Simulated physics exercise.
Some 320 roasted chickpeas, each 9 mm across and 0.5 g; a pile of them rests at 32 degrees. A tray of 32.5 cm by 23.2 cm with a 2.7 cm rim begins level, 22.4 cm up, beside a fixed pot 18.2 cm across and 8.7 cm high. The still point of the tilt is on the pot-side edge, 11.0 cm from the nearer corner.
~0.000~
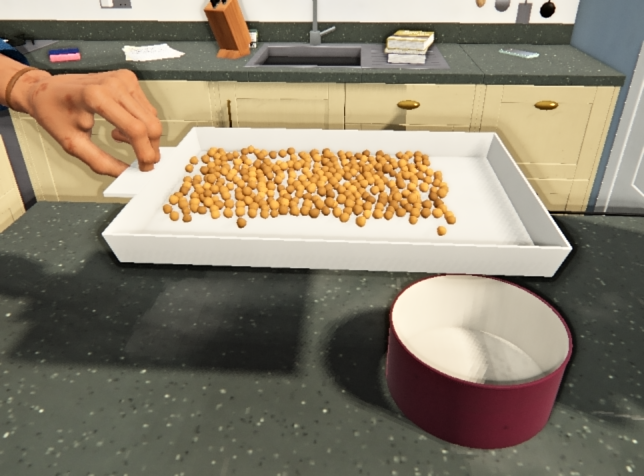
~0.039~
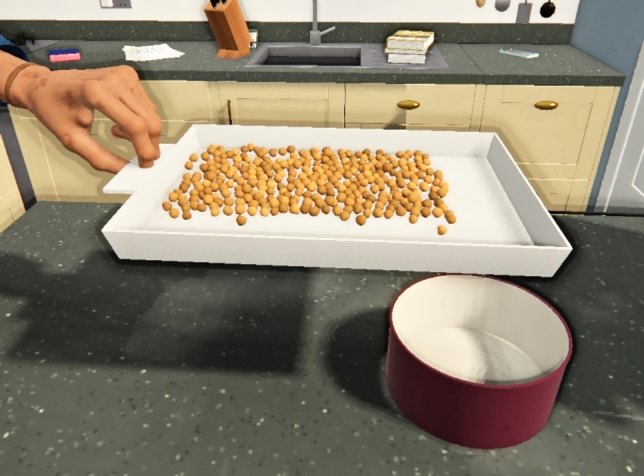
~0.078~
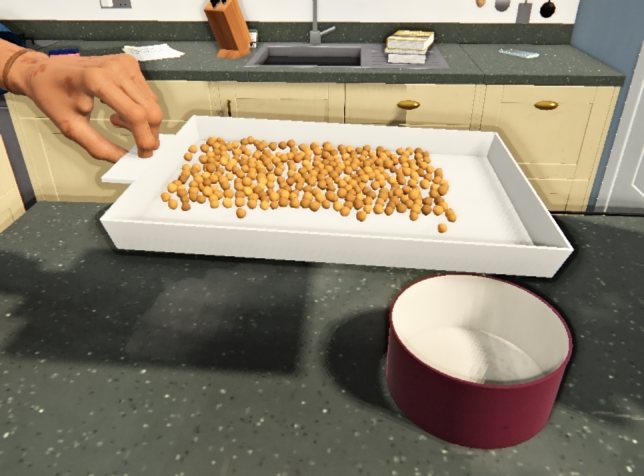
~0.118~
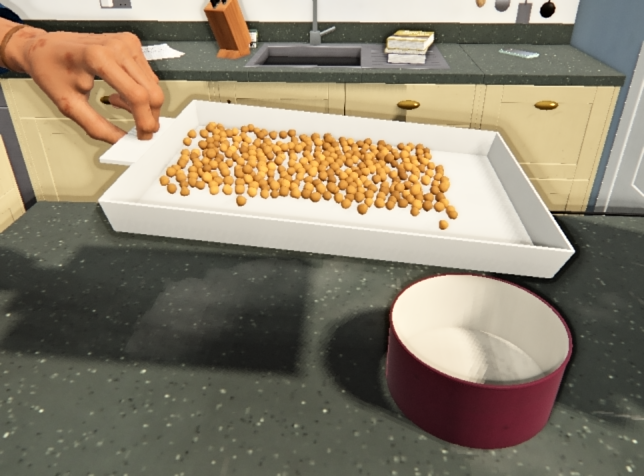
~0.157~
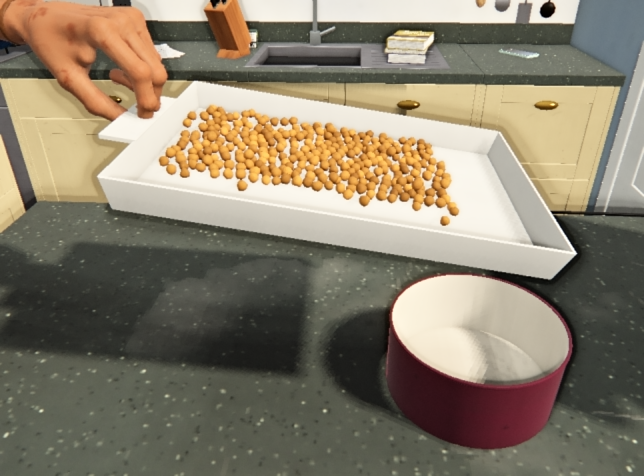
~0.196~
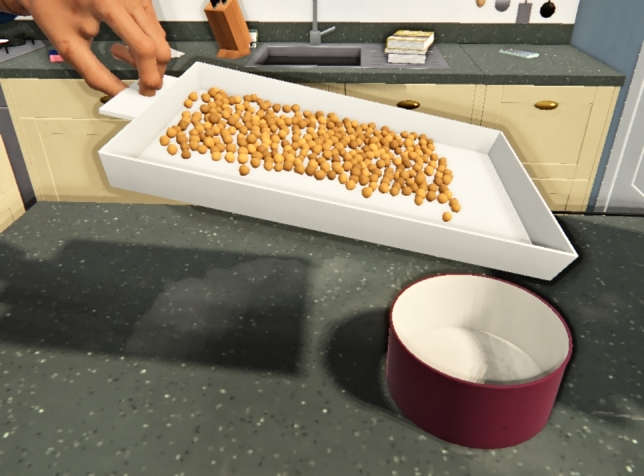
A hand gripping the left end of a white tray of roasted chickpeas lifted that side steadily, slanting the tray down to the right, while a dark red bowl sat still on the counter.
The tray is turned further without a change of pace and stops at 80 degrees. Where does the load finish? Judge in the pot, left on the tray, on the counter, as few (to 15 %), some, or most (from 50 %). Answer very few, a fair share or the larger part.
Pot very few, tray the larger part, counter a fair share.
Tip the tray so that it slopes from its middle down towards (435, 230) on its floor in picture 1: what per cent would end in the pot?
Some 10 per cent.
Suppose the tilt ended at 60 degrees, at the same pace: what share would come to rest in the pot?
In that case some 5 per cent.
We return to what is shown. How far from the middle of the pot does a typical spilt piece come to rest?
About 20 cm.
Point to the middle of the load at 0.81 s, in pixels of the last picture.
Near (530, 196).
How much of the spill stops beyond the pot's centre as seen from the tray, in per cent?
About 100 per cent.
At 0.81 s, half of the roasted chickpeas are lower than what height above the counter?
Some 24 cm.
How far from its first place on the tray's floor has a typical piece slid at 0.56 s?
Some 8 cm.
Then, at 0.56 s, tilt 45 degrees; the tray holds 100 %, the pot 0 %.
After 0.81 s, tilt 67 degrees; the tray holds 90 %, the pot 0 %.
After 1.16 s, tilt 80 degrees; the tray holds 65 %, the pot 5 %.
At rest (1.9 s), pot 5 %, tray 65 %, counter 30 %.
